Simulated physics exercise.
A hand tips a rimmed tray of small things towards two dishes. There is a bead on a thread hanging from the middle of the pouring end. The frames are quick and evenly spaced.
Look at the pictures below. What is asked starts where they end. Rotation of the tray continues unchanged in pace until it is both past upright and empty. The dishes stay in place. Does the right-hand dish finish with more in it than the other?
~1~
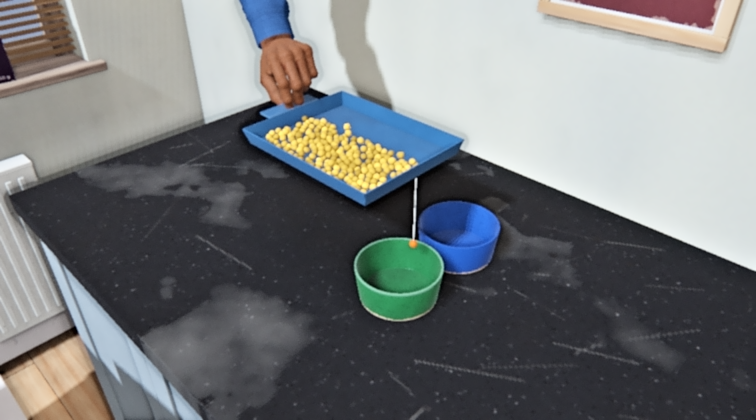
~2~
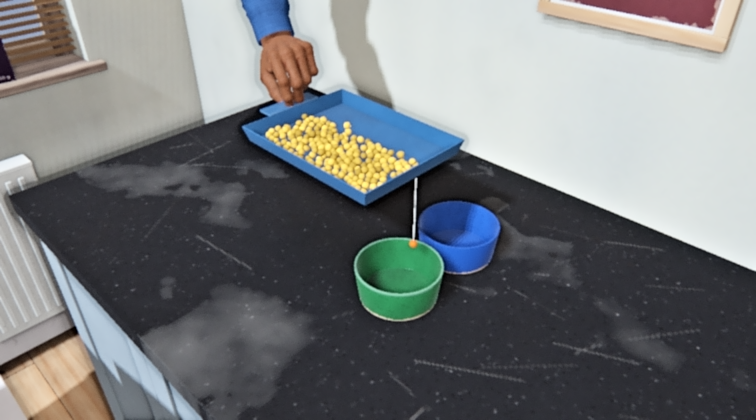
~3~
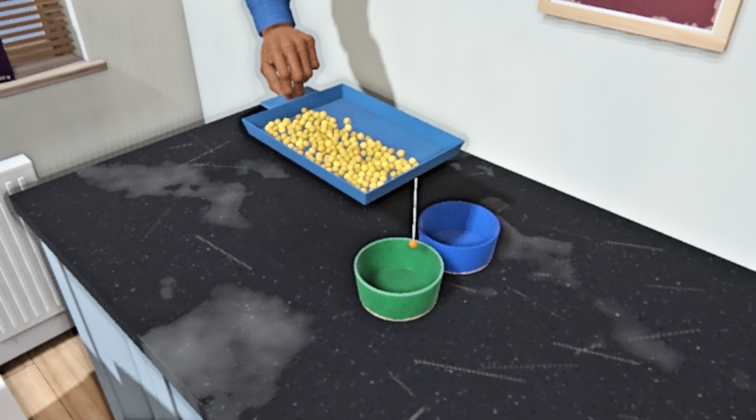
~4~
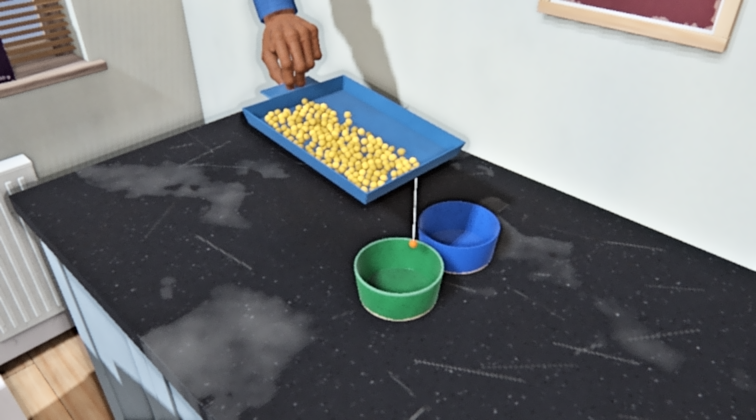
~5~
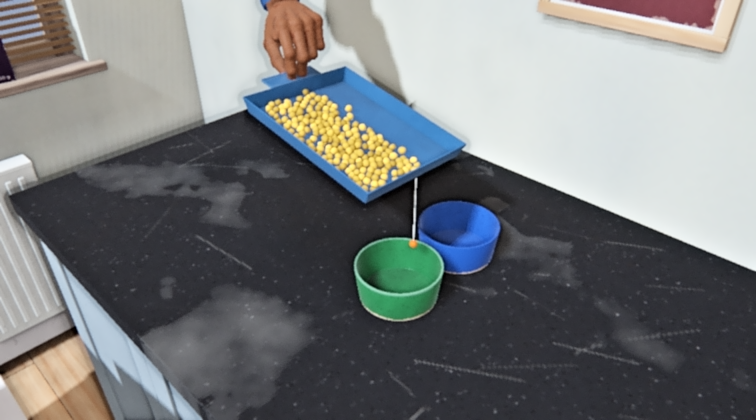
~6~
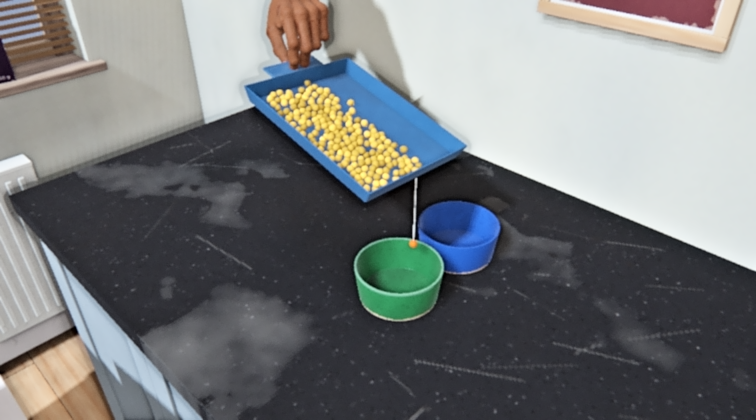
Yes.
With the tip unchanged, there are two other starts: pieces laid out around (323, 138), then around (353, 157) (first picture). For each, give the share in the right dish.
Roughly 40 % and then 30 %.
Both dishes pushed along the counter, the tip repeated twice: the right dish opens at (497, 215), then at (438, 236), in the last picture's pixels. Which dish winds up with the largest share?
The dish to the left, then the dish to the right.
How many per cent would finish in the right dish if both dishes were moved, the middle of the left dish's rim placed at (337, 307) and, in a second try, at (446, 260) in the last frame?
I'd say about 20 percent, followed by about 10 percent.
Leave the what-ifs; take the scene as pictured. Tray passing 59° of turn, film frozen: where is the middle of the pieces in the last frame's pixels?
Check around (411, 150) in the last picture.
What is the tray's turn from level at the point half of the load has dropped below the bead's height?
Around 100°, give or take.
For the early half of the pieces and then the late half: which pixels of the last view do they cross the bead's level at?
For the early half I get (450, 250), and for the late half (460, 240).
Soon, tray tipped steeply; nearly all on the tray; a stray few in the air.
A while on, tray tipped right over; about a third on the tray; a small part in the left dish; a small part in the right dish; a small part outside both; about a third in the air.
Towards the end, tray tipped past a quarter turn; a small part in the left dish; about a third in the right dish; about half outside both.
Finally, tray tipped past a quarter turn; a small part in the left dish; about a third in the right dish; about half outside both.
